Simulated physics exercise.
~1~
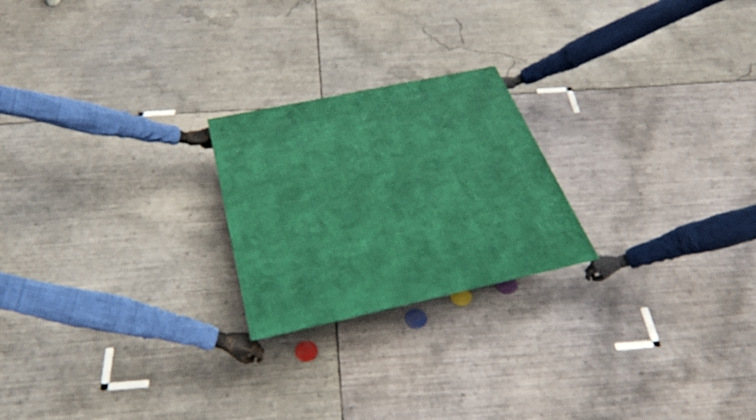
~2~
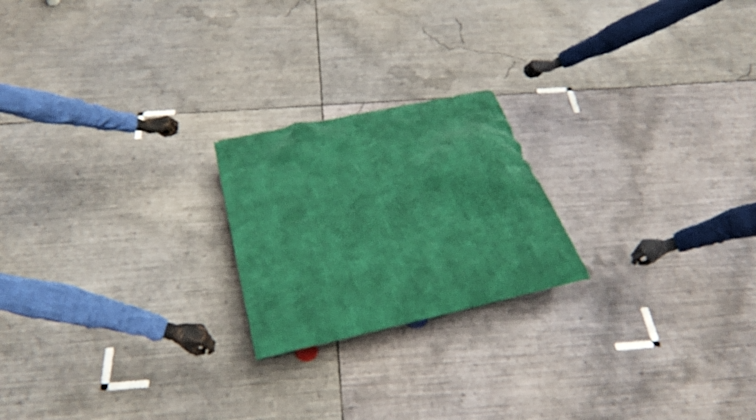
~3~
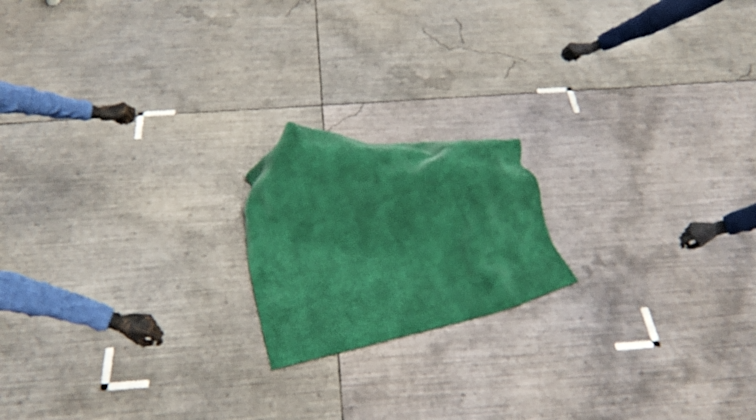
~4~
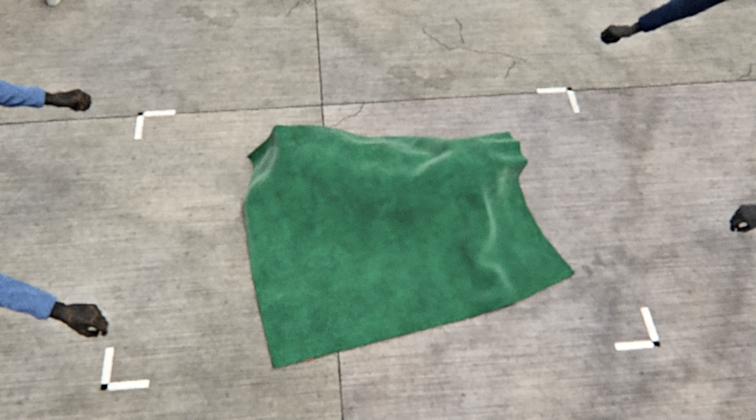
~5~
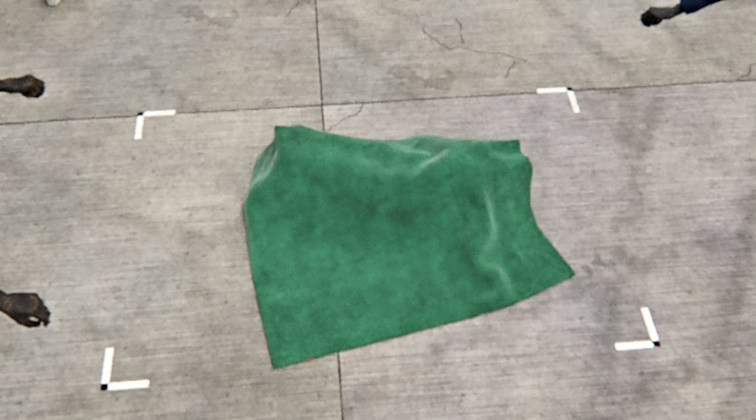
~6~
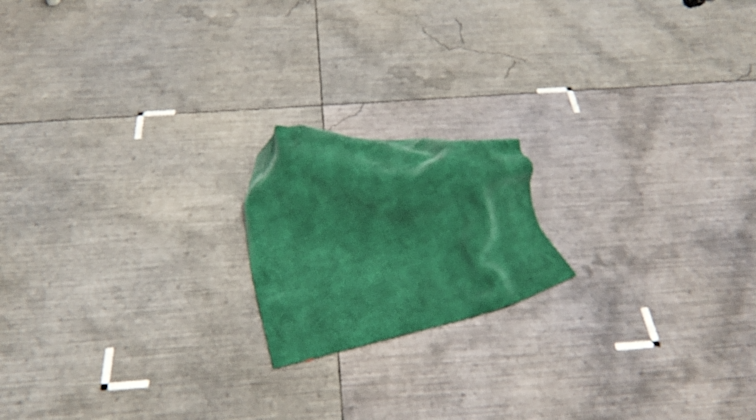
Green sheet held flat by four hands dropping over coloured discs on concrete, then lying rumpled and covering them as arms withdraw.
